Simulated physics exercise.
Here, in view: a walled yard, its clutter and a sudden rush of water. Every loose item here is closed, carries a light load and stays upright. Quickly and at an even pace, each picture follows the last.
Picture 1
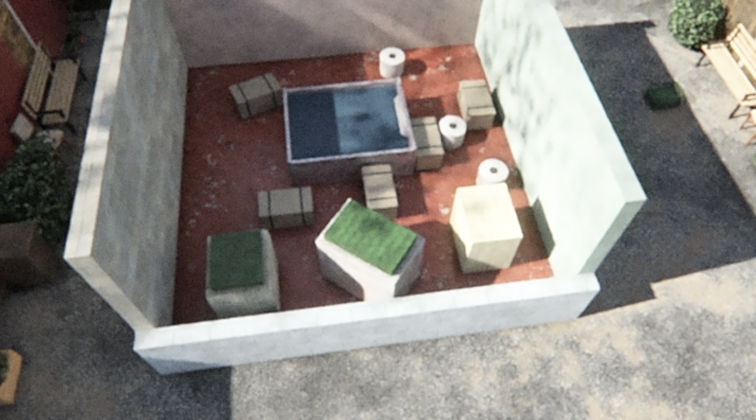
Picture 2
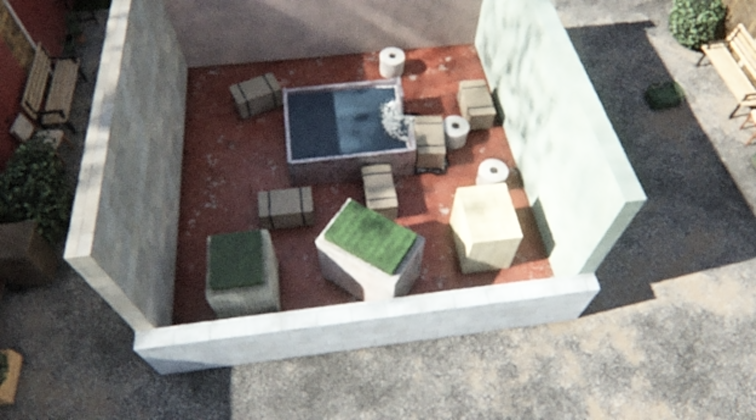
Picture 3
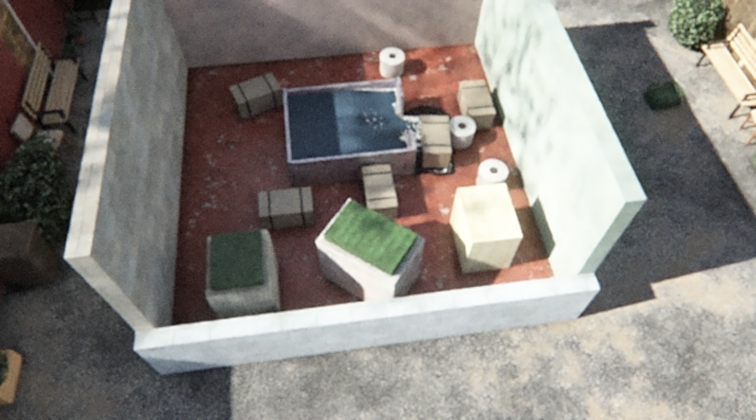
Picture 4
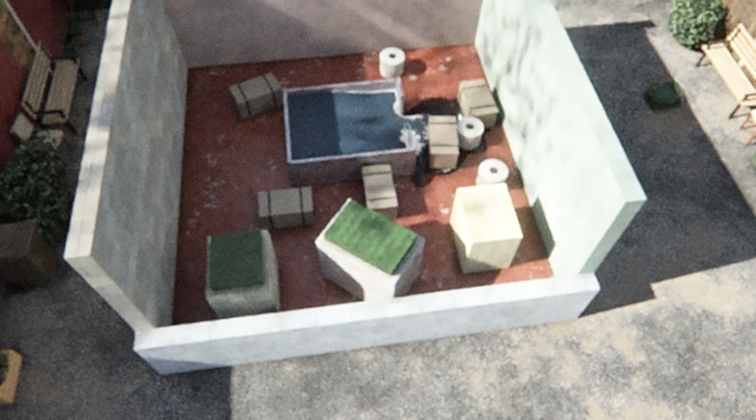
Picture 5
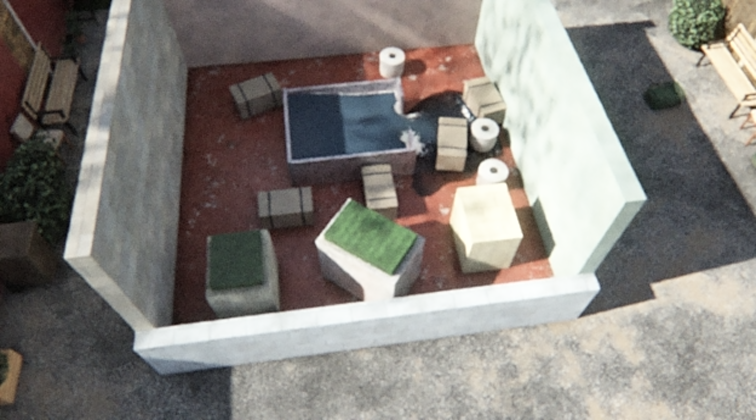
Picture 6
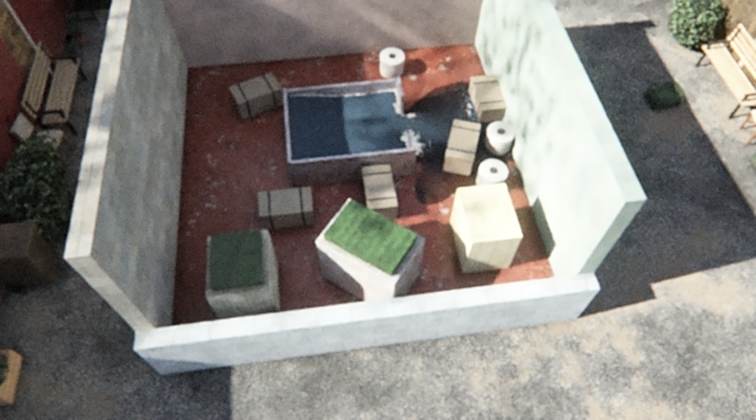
In a walled yard with a reddish floor, water bursts from the right side of a raised pool and spreads across the ground, pushing a few nearby boxes and a white drum a short way right while other objects stay put.
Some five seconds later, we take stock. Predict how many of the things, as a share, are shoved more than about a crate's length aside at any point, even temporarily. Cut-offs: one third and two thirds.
Share shifted well: Middle, a third to two thirds.
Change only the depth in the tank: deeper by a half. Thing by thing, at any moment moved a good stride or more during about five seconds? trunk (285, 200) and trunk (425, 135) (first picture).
Fell short of it; covered that distance.
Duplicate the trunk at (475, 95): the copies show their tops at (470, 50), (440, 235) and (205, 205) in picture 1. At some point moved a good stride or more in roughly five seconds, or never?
Results - 1: Ends up far away; 2: Doesn't go far; 3: Doesn't go far.
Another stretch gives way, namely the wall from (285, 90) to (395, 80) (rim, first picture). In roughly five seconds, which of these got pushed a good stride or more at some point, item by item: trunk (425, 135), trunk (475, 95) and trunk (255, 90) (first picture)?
Order as asked: Not sent that far; sent that far; sent that far.
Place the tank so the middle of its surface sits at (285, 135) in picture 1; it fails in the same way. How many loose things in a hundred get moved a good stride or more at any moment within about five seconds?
The share comes to close to 60 percent.
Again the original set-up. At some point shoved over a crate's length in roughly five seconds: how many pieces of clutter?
It comes out at 5.
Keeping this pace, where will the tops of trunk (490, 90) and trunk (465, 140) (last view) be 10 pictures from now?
Close to (483, 65), and close to (482, 182).
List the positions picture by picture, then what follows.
The first picture shows a tub at (453, 126), on the bottom; a trunk at (426, 136) rests on the ground; 0 of 8 have shifted.
The second picture shows a tub at (455, 126), on the bottom, close to its start; a trunk at (430, 134), on the bottom, close to its start; 1 of 8 have shifted.
The third picture shows a tub at (462, 126), on the bottom, close to its start; a trunk at (436, 134) rests on the ground, close to its start; 2 of 8 have shifted.
The fourth picture shows a tub at (470, 127), on the bottom, close to its start; a trunk at (444, 134), on the bottom, close to its start; 2 of 8 have shifted.
The fifth picture shows a tub at (485, 129) rests on the ground, a stride from its start; a trunk at (453, 137), on the bottom, a stride from its start; 3 of 8 have shifted.
The sixth picture shows a tub at (501, 132) rests on the ground, a stride from its start; a trunk at (464, 140), on the bottom, a stride from its start; 3 of 8 have shifted.
A moment on, 2 of 8 are well off their spots; 3 afloat.
Next, 4 of 8 are well off their spots; 3 afloat.
Later, 5 of 8 are well off their spots; 3 afloat.
In the end, 5 of 8 are well off their spots, and 5 have been at some point; 4 afloat.
